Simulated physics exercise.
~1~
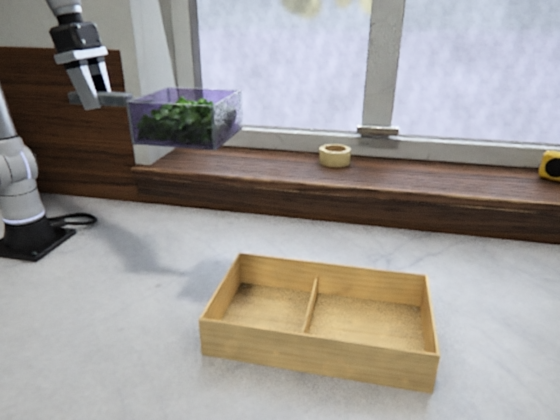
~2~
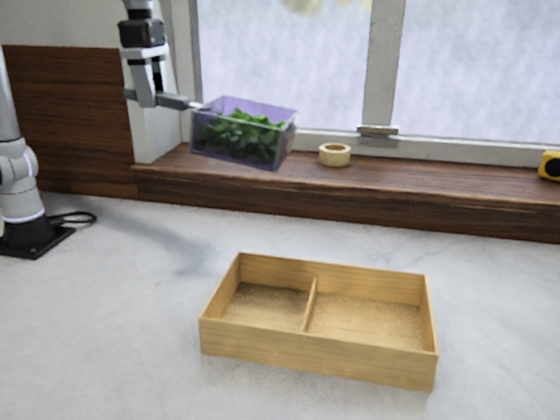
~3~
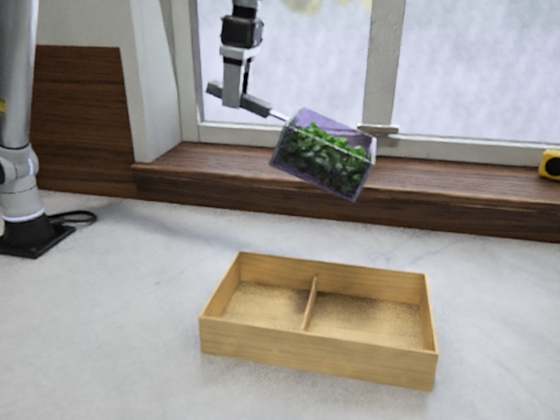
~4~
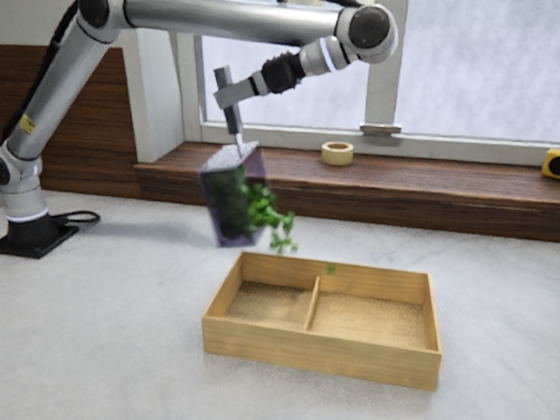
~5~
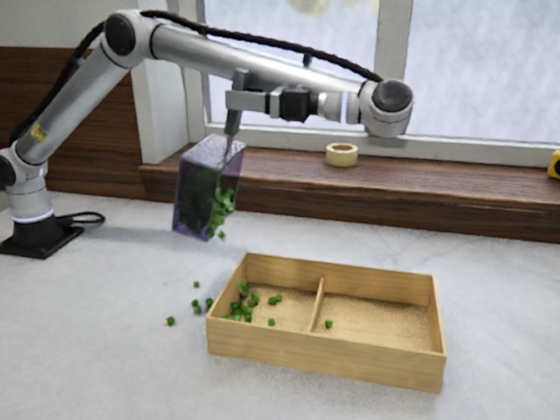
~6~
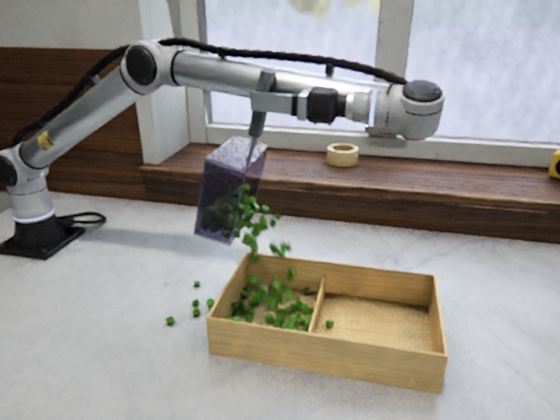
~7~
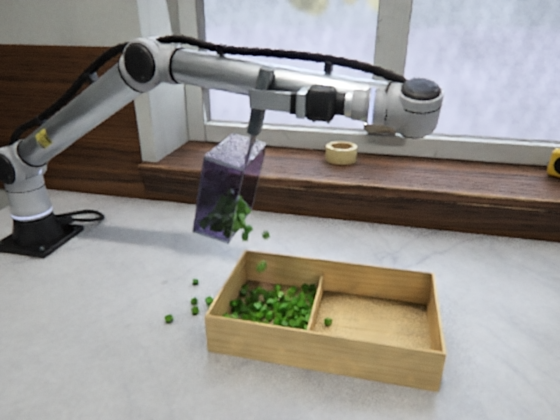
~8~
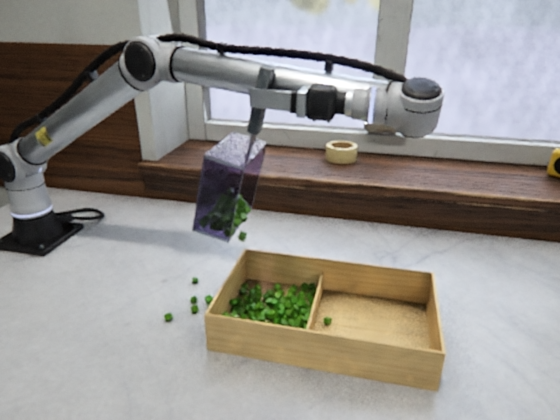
A pale marble-like counter below a frosted window with a dark wooden sill is seen from slightly above by a gently swaying camera. A grey robot arm at the left grips a translucent purple box of green vegetable dice, while an open wooden crate with a cross wall sits in front. The arm carries the box right, then swings it back left and tips it steeply. Green pieces tumble out, a few scattering on the counter left of the crate. Most pour into its left part, and the arm holds still with some left in the tilted box.
